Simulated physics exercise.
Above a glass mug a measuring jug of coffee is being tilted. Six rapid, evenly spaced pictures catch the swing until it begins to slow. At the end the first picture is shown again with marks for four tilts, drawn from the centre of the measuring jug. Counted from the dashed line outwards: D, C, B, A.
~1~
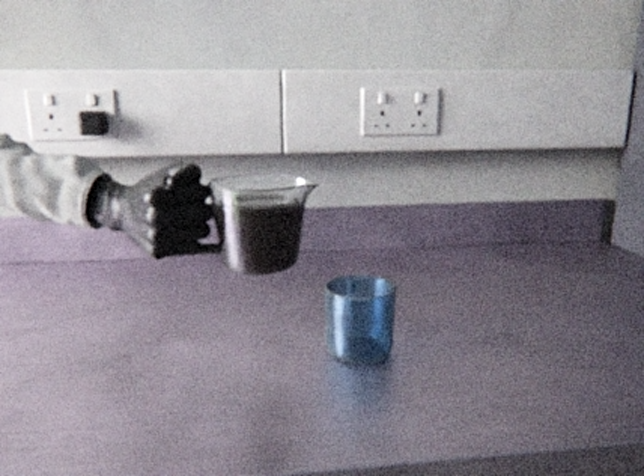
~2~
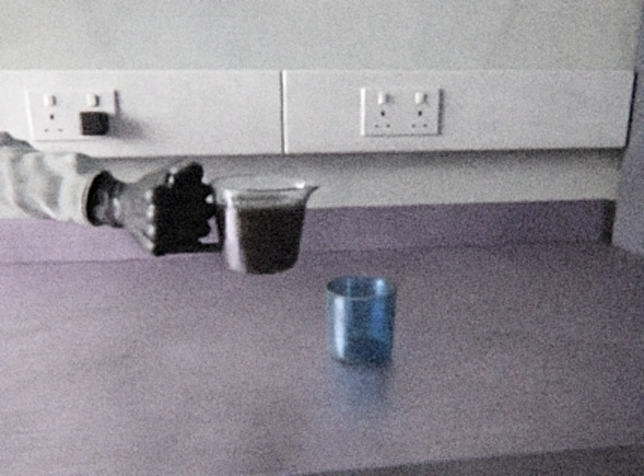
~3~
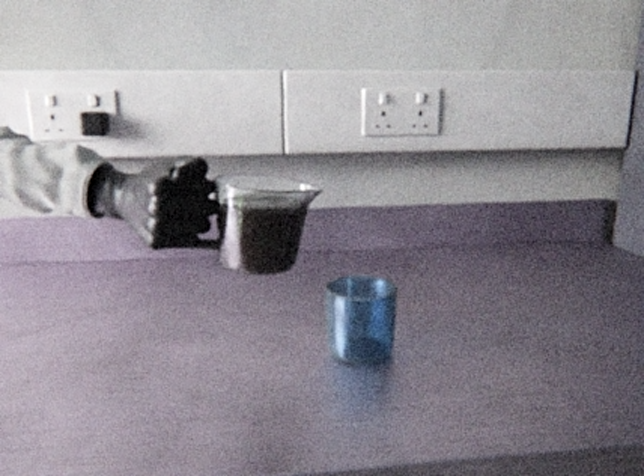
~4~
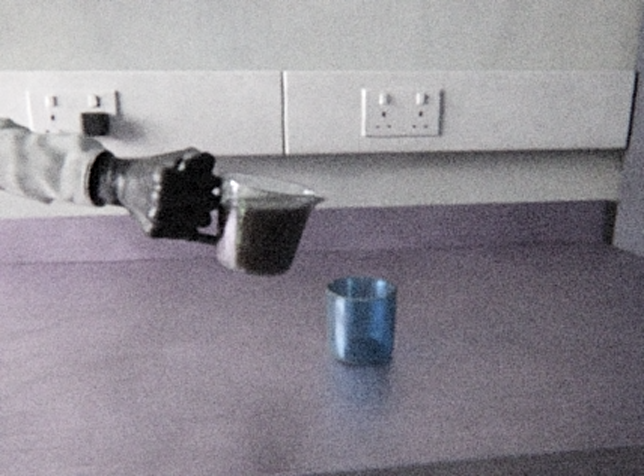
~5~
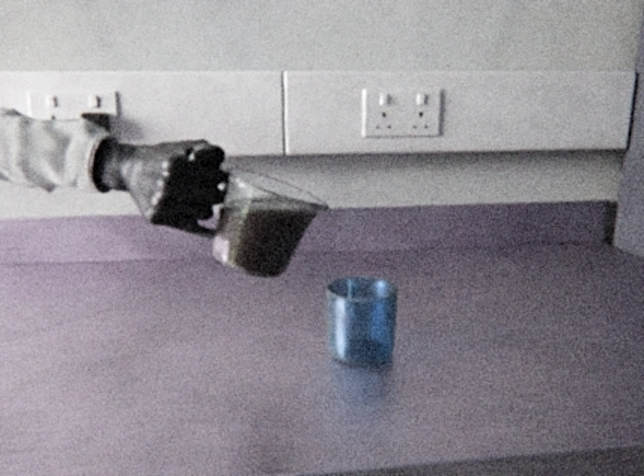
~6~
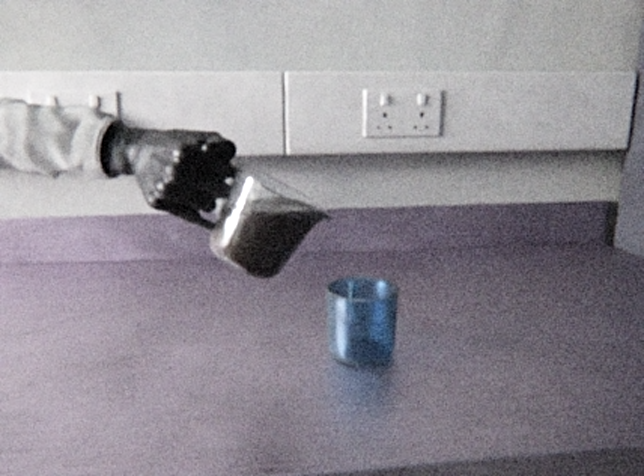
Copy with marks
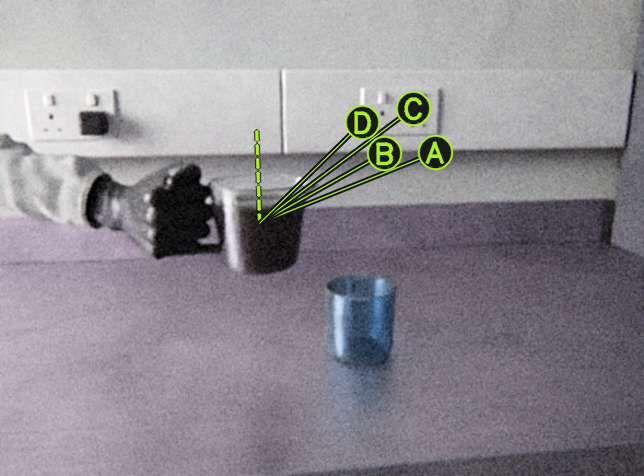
A gloved hand gradually tilts a clear jug of dark liquid rightward above a blue cup.
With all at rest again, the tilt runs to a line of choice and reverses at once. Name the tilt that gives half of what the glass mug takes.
C.
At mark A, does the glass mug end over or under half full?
Over.
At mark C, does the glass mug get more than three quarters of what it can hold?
No, it does not.
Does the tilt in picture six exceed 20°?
Yes, it does.
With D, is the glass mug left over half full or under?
Under half.
On the marked copy, A at (419, 158); B at (369, 161); C at (399, 118); D at (350, 134).
With A, the glass mug ends with about 76 % of what it can hold; 4 % of the coffee is spilt.
With B, the glass mug ends with about 64 % of what it can hold.
With C, the glass mug ends with about 48 % of what it can hold.
With D, the glass mug ends with about 34 % of what it can hold.
